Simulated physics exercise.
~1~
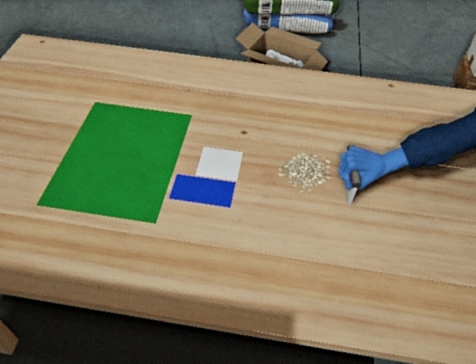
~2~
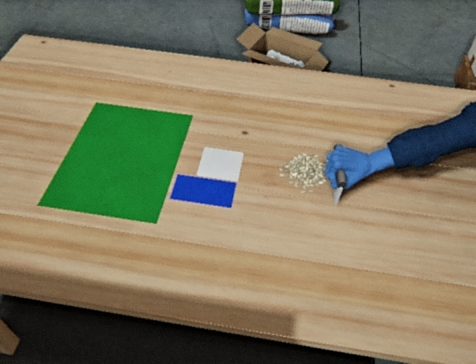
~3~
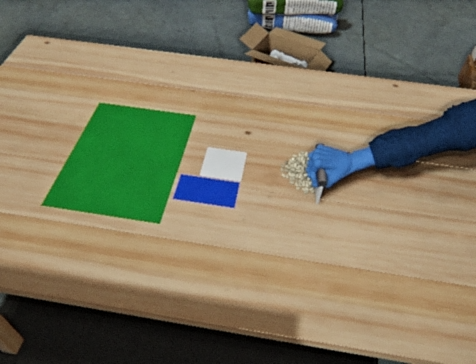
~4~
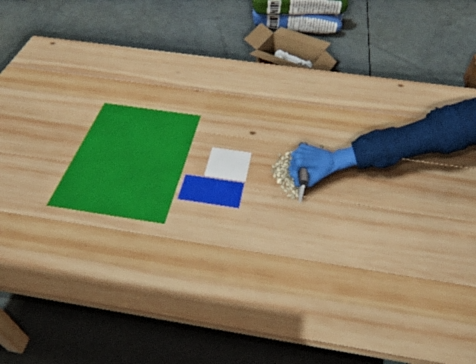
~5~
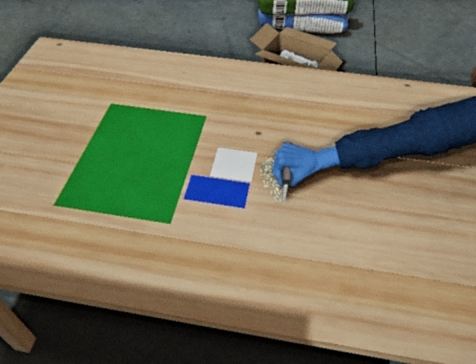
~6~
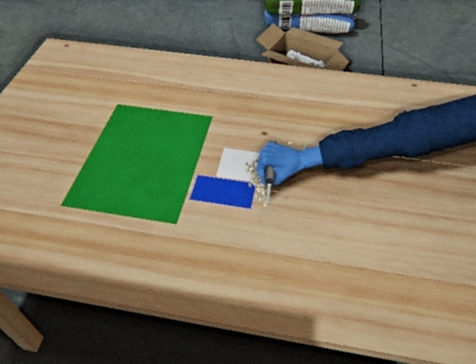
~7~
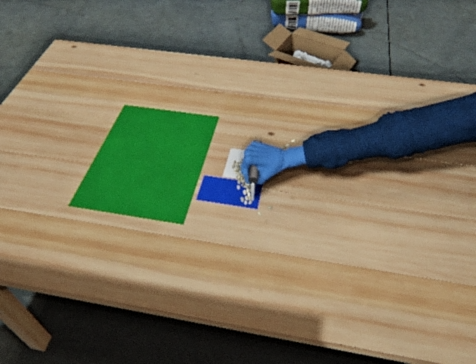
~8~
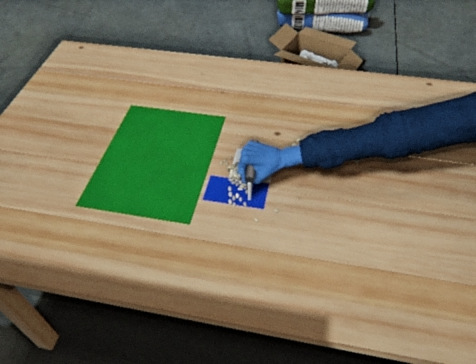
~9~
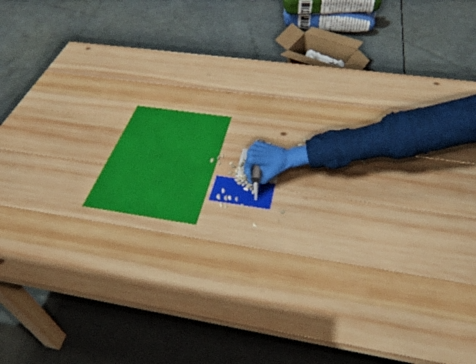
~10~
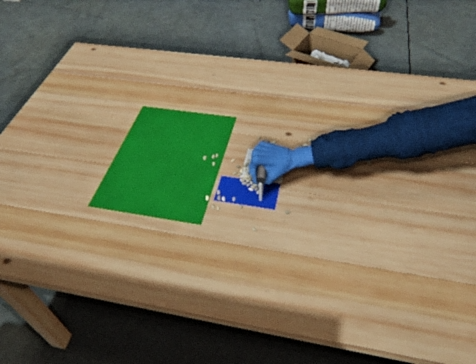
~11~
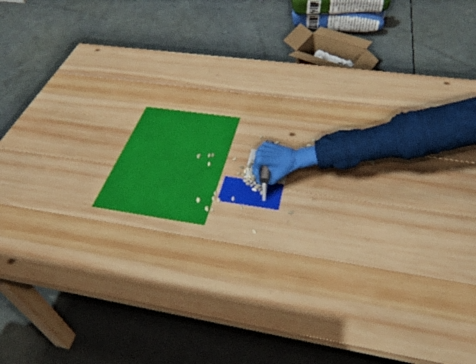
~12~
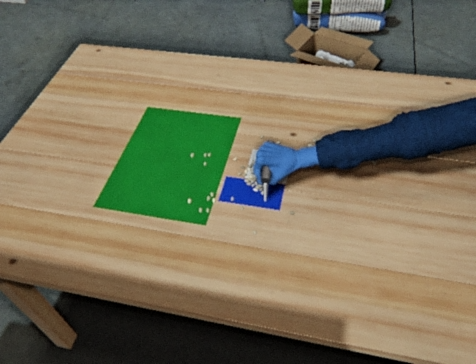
The clip opens on a pale wooden table with a large green mat, a smaller blue mat and a white mat, while a blue-gloved hand holds a scraper beside a loose scatter of small white beans. The hand moves left, pushing the blade into the beans and gathering them into a tighter cluster. It carries them onto the white and blue mats as the view pans slightly left. The arm then halts over these mats, and several beans slide on ahead. A few come to rest on the green mat, with others near the stationary hand.
